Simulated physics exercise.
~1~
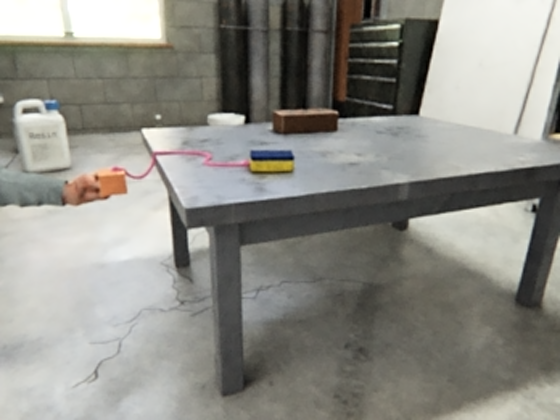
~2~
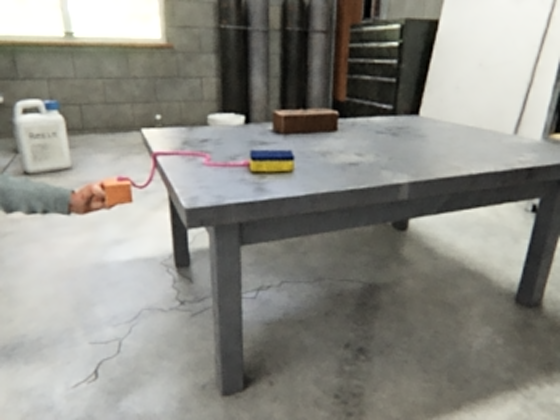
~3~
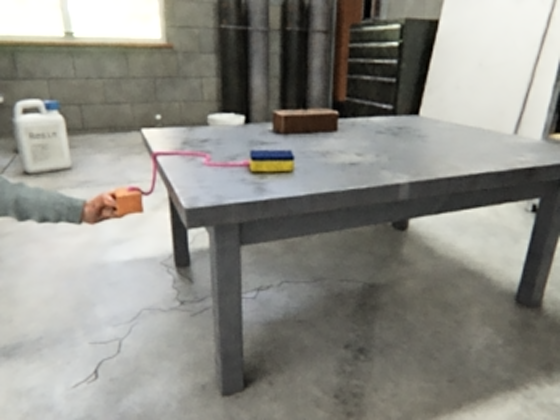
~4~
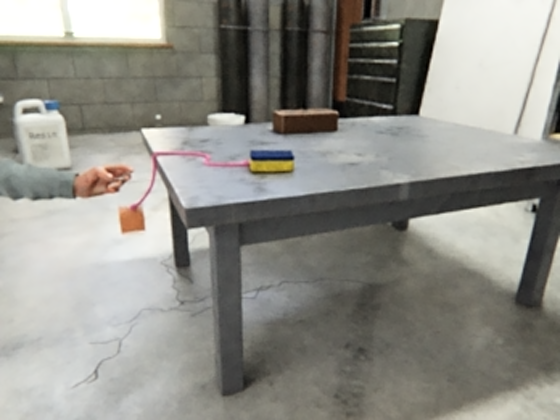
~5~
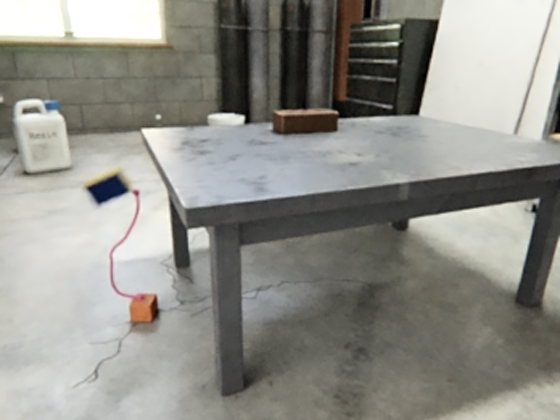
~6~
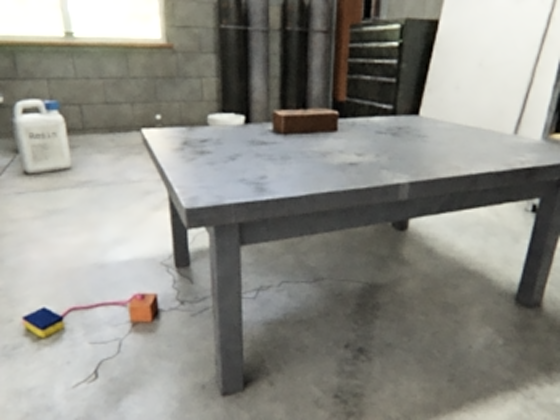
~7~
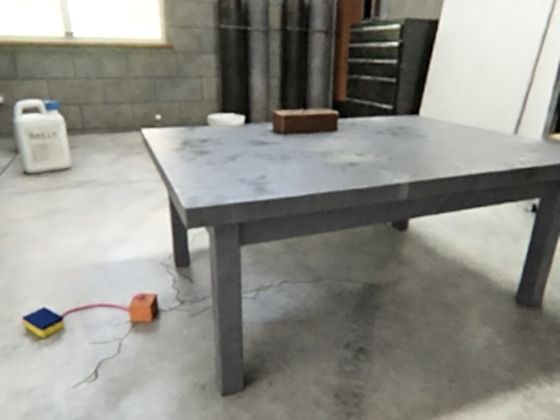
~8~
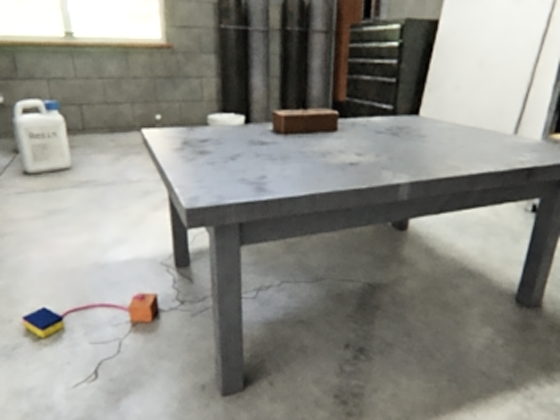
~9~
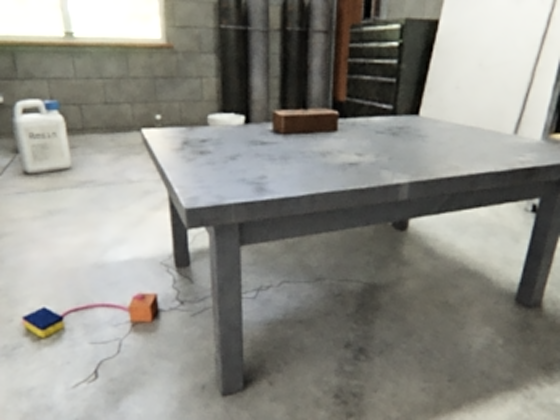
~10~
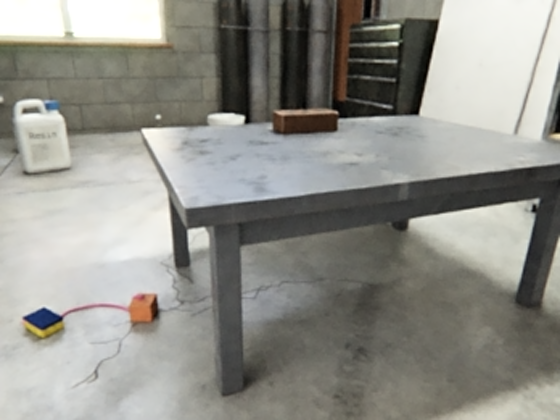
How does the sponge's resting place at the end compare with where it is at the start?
At the start the sponge sits on top of the table near the brick. At the end it lies on the floor at the lower left, beside the orange block.
An orange block drops from a hand to the floor, pulling the sponge off the table.
